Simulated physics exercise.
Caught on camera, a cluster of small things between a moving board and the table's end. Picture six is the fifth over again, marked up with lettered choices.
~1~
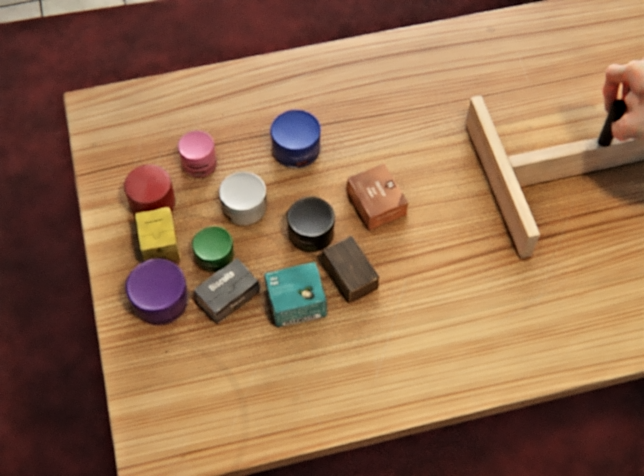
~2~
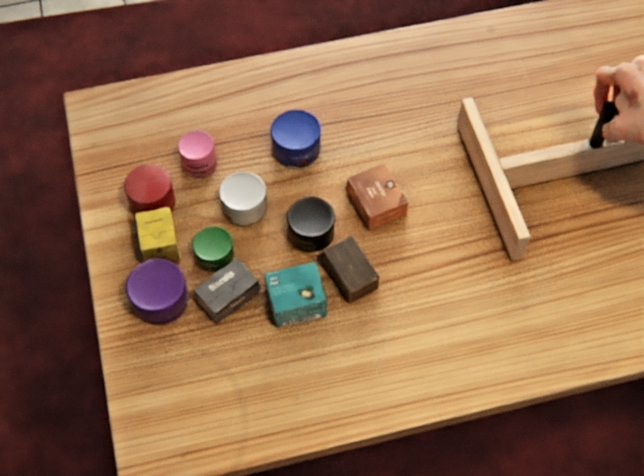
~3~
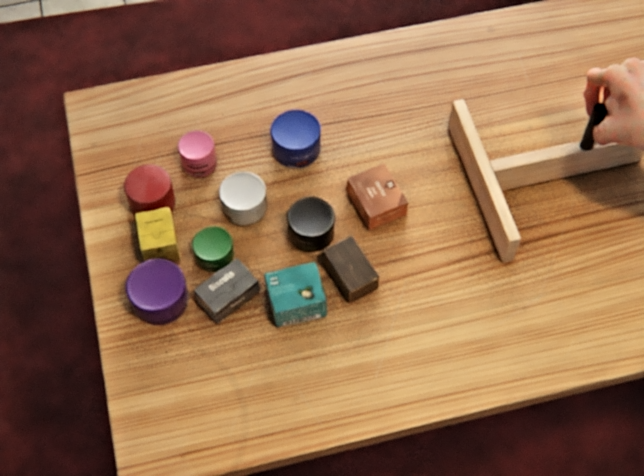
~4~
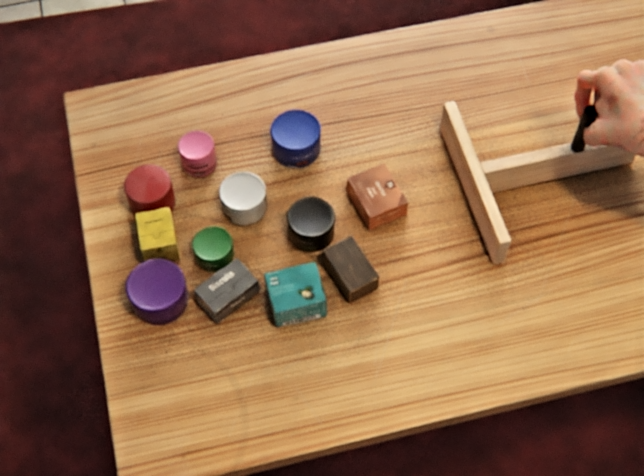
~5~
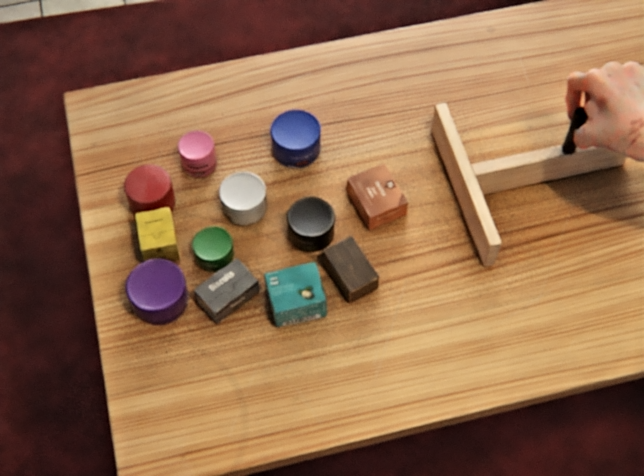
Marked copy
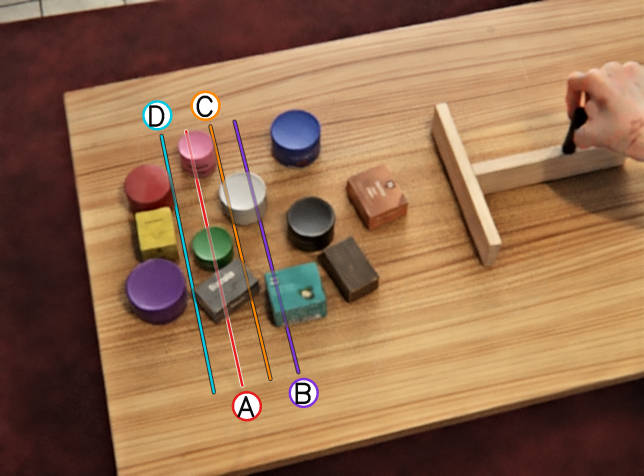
A hand slides a wooden board slowly left across the table toward the small objects.
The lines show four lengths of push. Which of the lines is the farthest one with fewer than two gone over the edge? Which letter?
No second one falls up to A.
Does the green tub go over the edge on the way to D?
By then, yes.
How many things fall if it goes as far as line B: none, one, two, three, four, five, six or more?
In all, none.
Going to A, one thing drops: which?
It is the purple tub.
On the marked copy, A at (212, 249); B at (264, 237); C at (238, 243); D at (186, 254).
With A. Early on, board (376, 190); black tub (305, 226); orange box (345, 203).
Further on, board (285, 209); purple tub (140, 298); yellow packet (144, 240).
At the end, board (214, 225); purple tub over the edge; green tub (106, 281); one fallen.
As for the rest, B is within the limit but short; C is within the limit but short; D drops four.
